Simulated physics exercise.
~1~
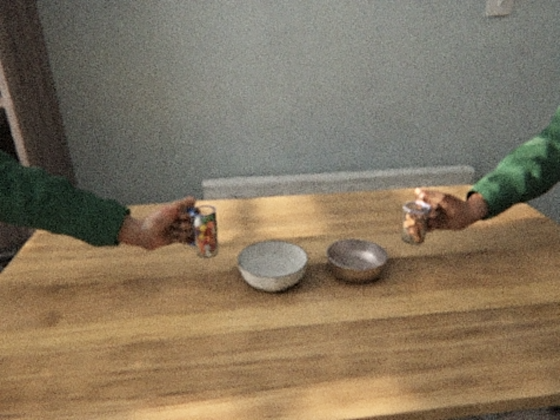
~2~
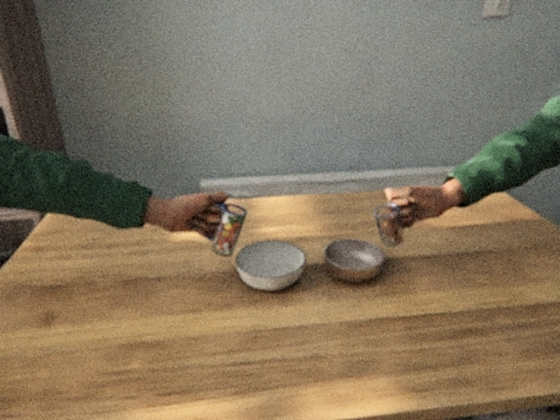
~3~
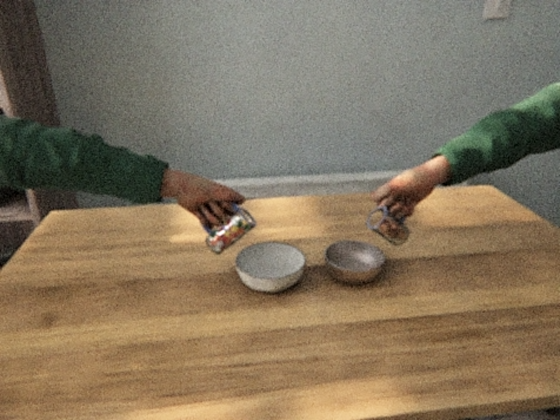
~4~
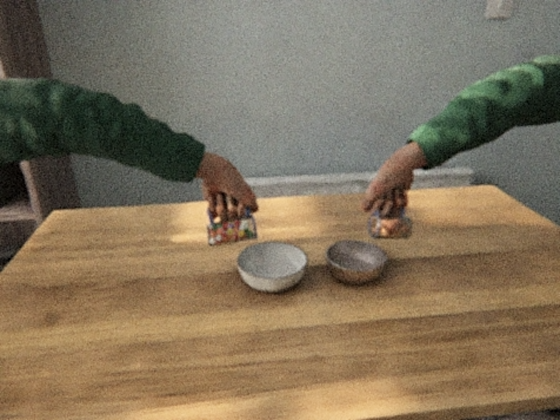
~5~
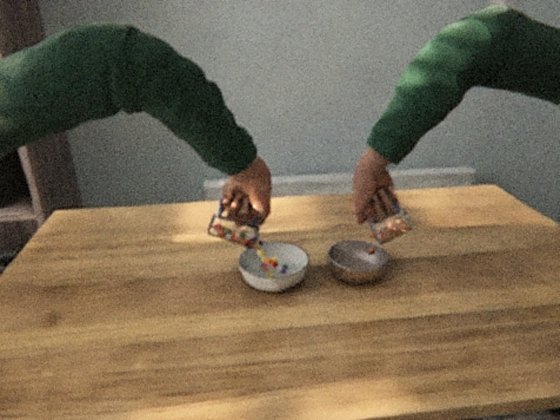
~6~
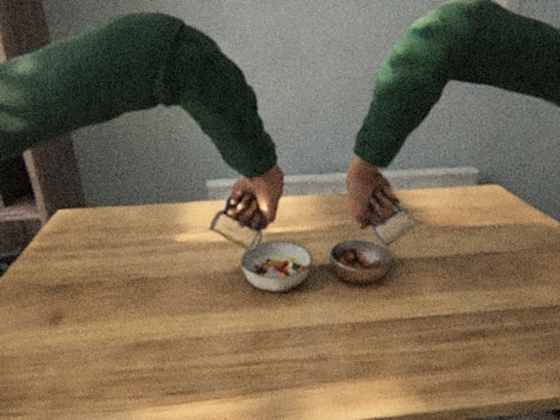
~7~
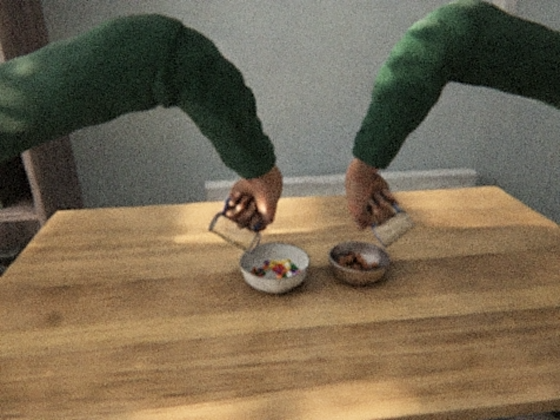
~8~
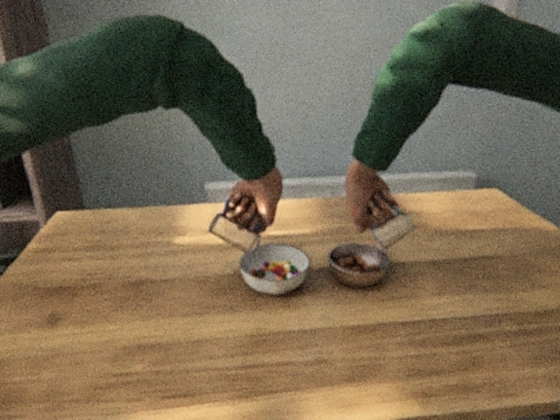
At first, two hands in green sleeves hold clear cups of small loose pieces above a wooden table, one on each side of a pale bowl and a darker, brownish bowl. The hands bring the cups inward and begin to tilt them toward the bowls. The cups tip onto their sides, with everything still inside. Then colourful pieces start spilling from the left cup into the pale bowl, and the right cup empties into the darker bowl soon after. Finally, both hands hold the emptied cups tipped over, with all the pieces resting in the bowls and none on the table.
